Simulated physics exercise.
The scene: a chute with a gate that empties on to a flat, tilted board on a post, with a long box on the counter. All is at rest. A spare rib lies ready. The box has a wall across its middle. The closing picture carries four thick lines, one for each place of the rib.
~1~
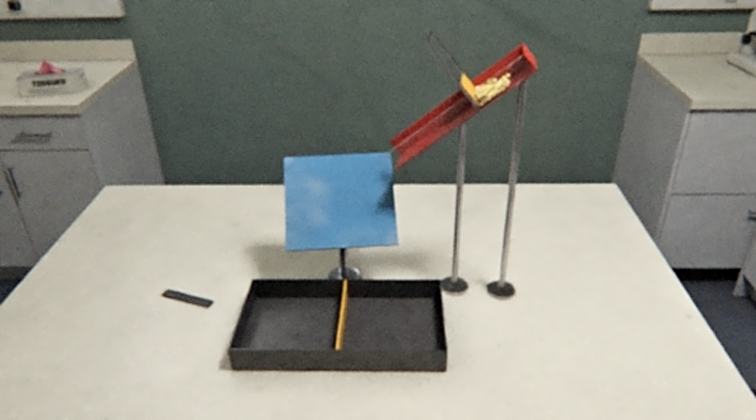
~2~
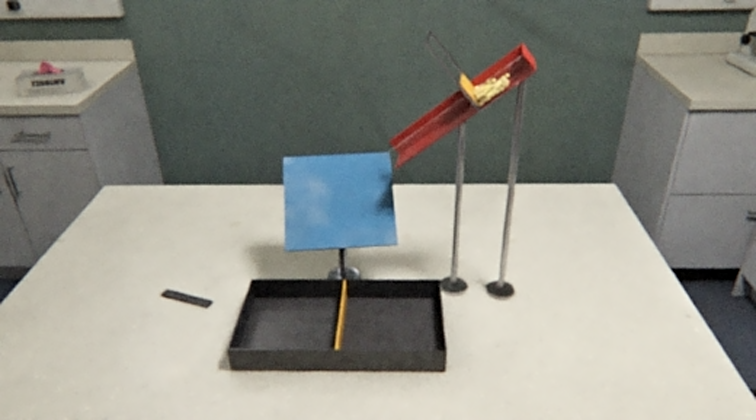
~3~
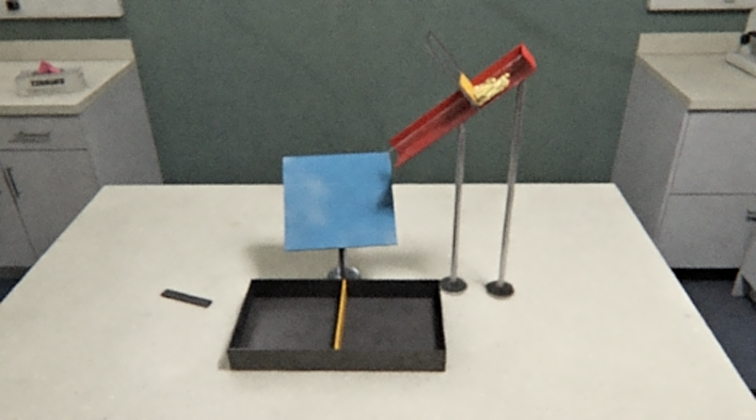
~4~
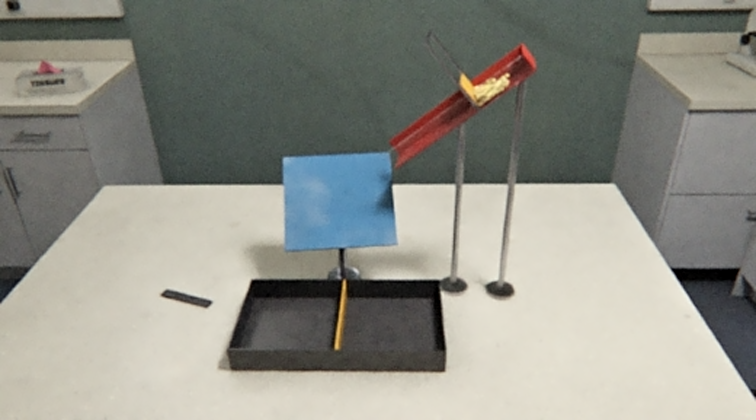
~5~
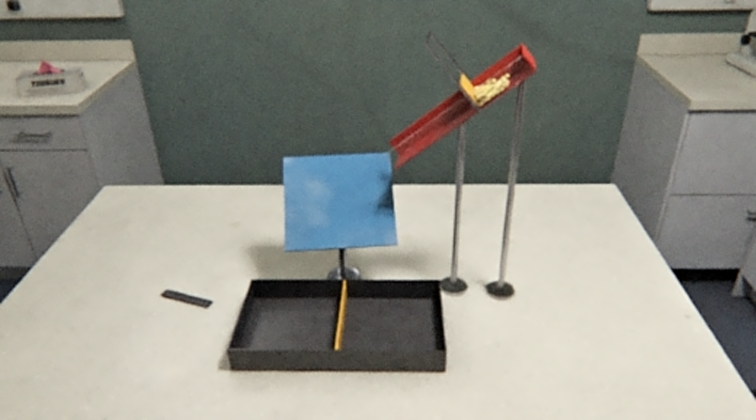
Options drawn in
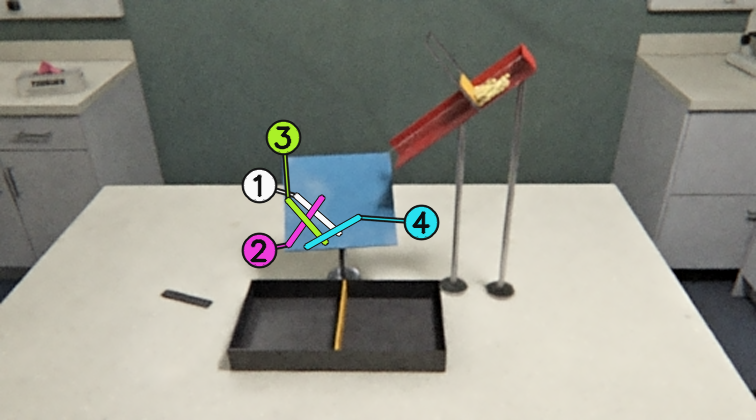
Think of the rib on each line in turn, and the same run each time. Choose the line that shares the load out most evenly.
3 is best.
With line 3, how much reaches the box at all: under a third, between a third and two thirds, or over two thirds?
Over two thirds.
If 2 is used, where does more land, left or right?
The left half.
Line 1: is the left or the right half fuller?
The right half.
On the marked copy, line 1 from (296, 196) to (338, 233); line 2 from (321, 198) to (288, 244); line 3 from (288, 200) to (325, 242); line 4 from (358, 217) to (307, 246).
Choosing 1, of what is caught, about a tenth in the left half, the larger part in the right.
Choosing 2, of what is caught, the larger part in the left half, roughly a quarter in the right.
Choosing 3, of what is caught, roughly half in the left half, roughly half in the right.
Choosing 4, of what is caught, the larger part in the left half, about a tenth in the right.
